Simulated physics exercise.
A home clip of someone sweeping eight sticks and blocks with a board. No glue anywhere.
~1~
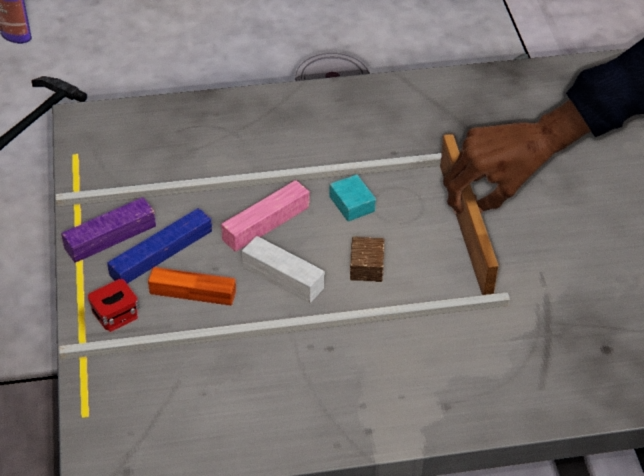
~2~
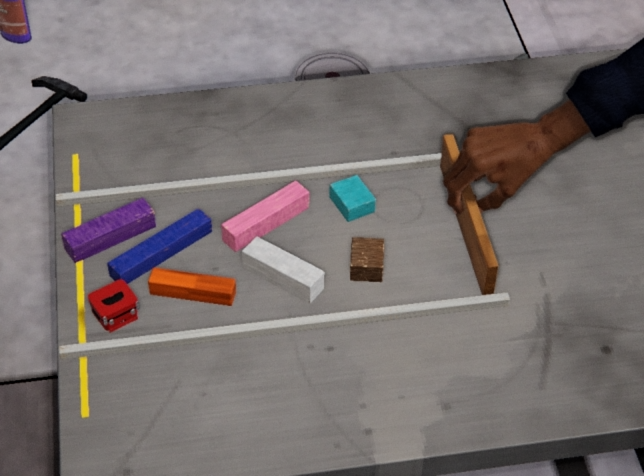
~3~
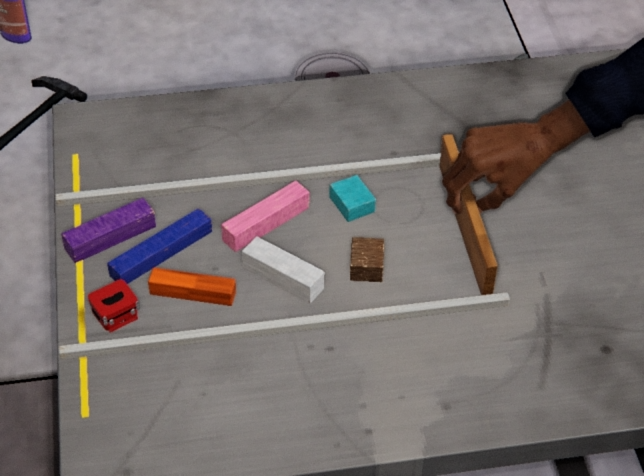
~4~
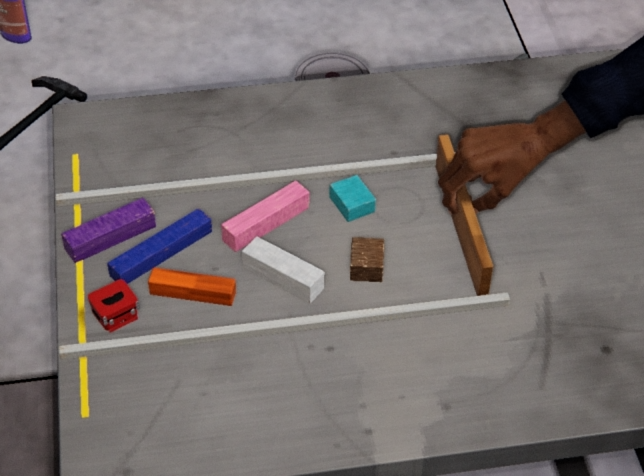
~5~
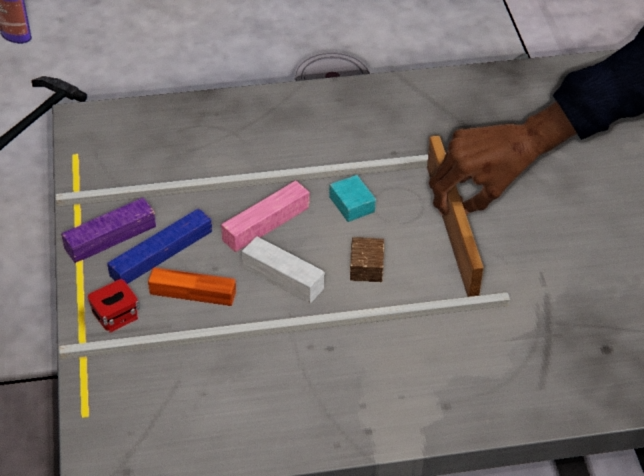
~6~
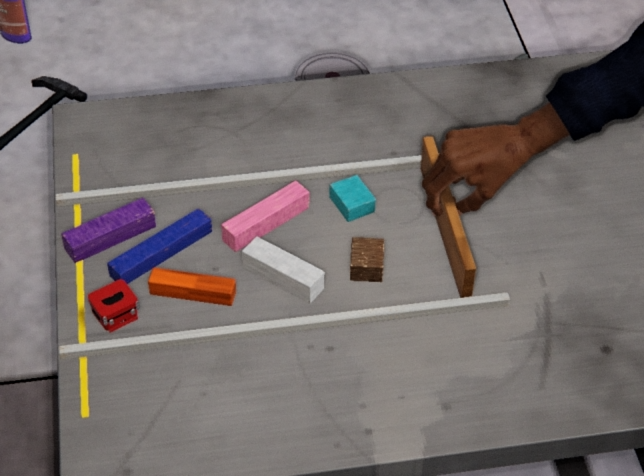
On a gray tabletop, a hand held a wooden board upright between two white strips, then slid it slightly left, while the eight colorful sticks and blocks scattered to its left stayed still.
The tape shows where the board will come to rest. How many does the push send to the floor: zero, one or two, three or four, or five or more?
In the end the number that fall off is five or more.
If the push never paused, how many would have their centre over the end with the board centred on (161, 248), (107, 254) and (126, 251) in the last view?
Place by place, 2, 5 and 4.
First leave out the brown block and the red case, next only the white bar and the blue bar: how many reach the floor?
4 in the first case, 4 in the second.
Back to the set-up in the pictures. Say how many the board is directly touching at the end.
It touches 2.
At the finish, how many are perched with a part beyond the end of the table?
2 of them.
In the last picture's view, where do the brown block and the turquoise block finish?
The brown block at (61, 297), the turquoise block at (60, 225).
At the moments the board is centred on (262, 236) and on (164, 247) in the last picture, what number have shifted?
The counts are 6 and 8.
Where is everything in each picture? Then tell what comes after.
Red case (114, 306); purple bar (109, 230); blue bar (161, 247); board (467, 213); tape (80, 273), in the first frame.
Purple bar (110, 230); white bar (283, 270), in the second frame.
Blue bar (161, 247); pink bar (266, 216), in the third frame.
Red case (114, 307); orange stick (192, 287), in the fourth frame.
Purple bar (110, 230); board (453, 215), in the fifth frame.
Red case (114, 307); purple bar (110, 230); blue bar (161, 247); board (447, 216); tape (80, 273), in the sixth frame.
A little later, none off yet; red case at rest near (114, 307); purple bar at rest near (110, 230); blue bar at rest near (159, 246).
When it is over, the number that fall off is five or more; down, white bar, pink bar, orange stick, blue bar, purple bar and red case.
